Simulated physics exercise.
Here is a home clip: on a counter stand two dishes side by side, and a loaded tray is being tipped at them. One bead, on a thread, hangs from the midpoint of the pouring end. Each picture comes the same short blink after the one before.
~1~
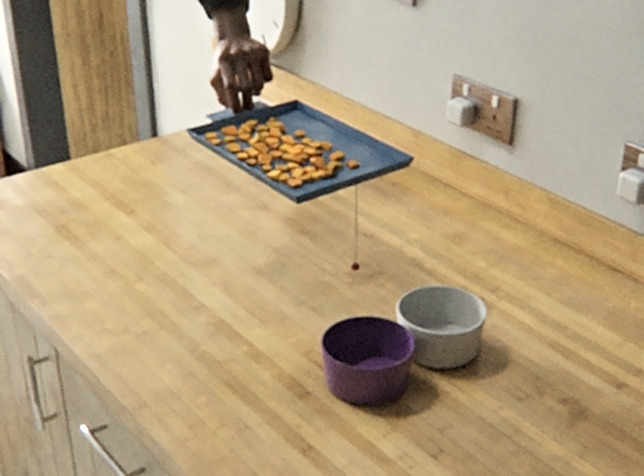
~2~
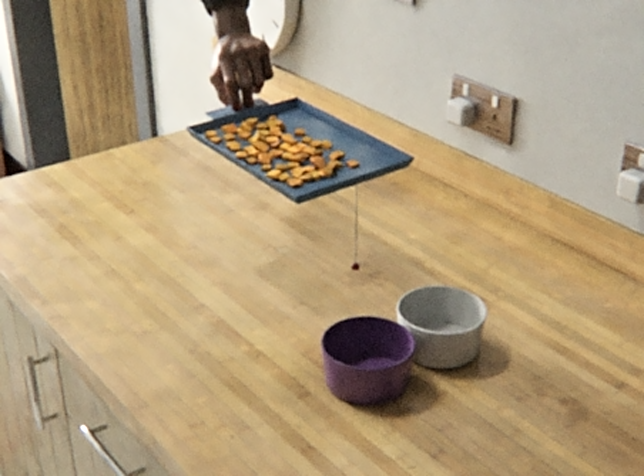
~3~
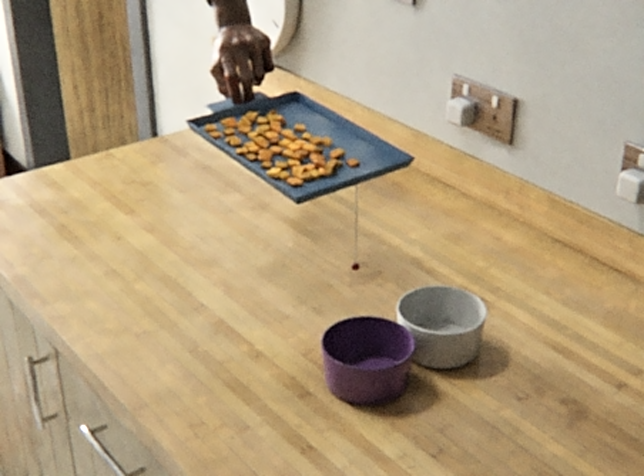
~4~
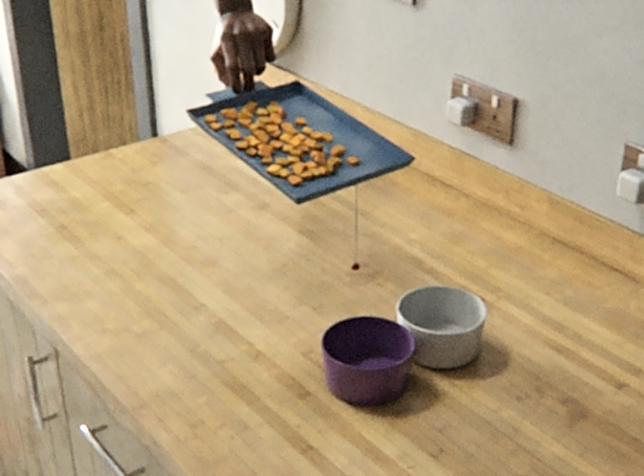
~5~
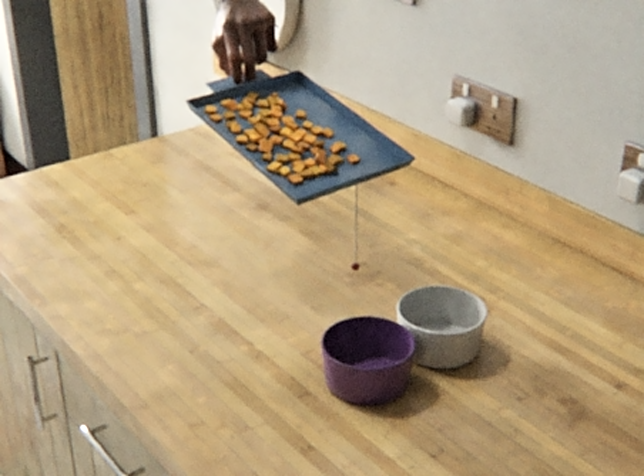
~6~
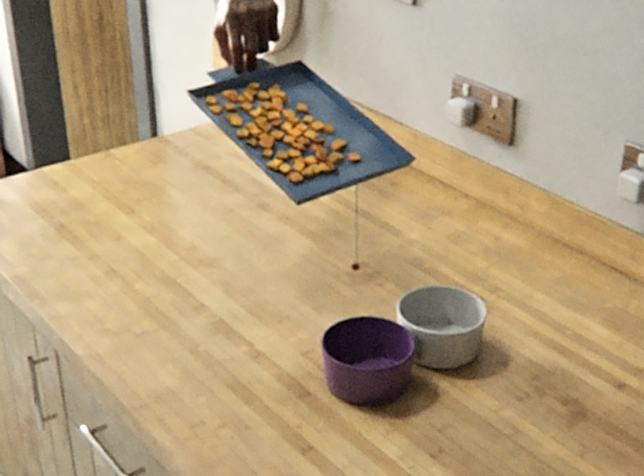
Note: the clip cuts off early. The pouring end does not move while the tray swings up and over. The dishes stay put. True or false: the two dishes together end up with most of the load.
False.
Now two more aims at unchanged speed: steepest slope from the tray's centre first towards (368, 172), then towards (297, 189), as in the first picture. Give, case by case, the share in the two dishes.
Close to 0 percent first and close to 0 percent second.
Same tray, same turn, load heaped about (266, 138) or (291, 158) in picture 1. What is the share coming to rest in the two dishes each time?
About 10 and 10 per cent.
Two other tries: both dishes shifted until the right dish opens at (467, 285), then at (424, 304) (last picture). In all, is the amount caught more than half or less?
Result, first setup: A minority share; second setup: A minority share.
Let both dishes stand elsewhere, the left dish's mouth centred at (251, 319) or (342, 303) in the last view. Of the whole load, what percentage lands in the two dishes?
I'd expect some 40 percent, and then some 90 percent.
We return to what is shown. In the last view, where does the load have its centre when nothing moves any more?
About pixel (354, 340).
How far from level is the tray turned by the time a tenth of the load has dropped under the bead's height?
70°, roughly.
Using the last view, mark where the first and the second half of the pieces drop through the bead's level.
Roughly at (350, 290) first, and then at (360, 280).
Soon, tray tipped steeply; nearly all on the tray; a stray few in the air.
A while on, tray tipped right over; about half on the tray; a stray few in the left dish; about a quarter outside both; about a quarter in the air.
Towards the end, tray tipped past a quarter turn; a small part in the left dish; a stray few in the right dish; nearly all outside both.
Finally, tray tipped past a quarter turn; a small part in the left dish; a stray few in the right dish; nearly all outside both.
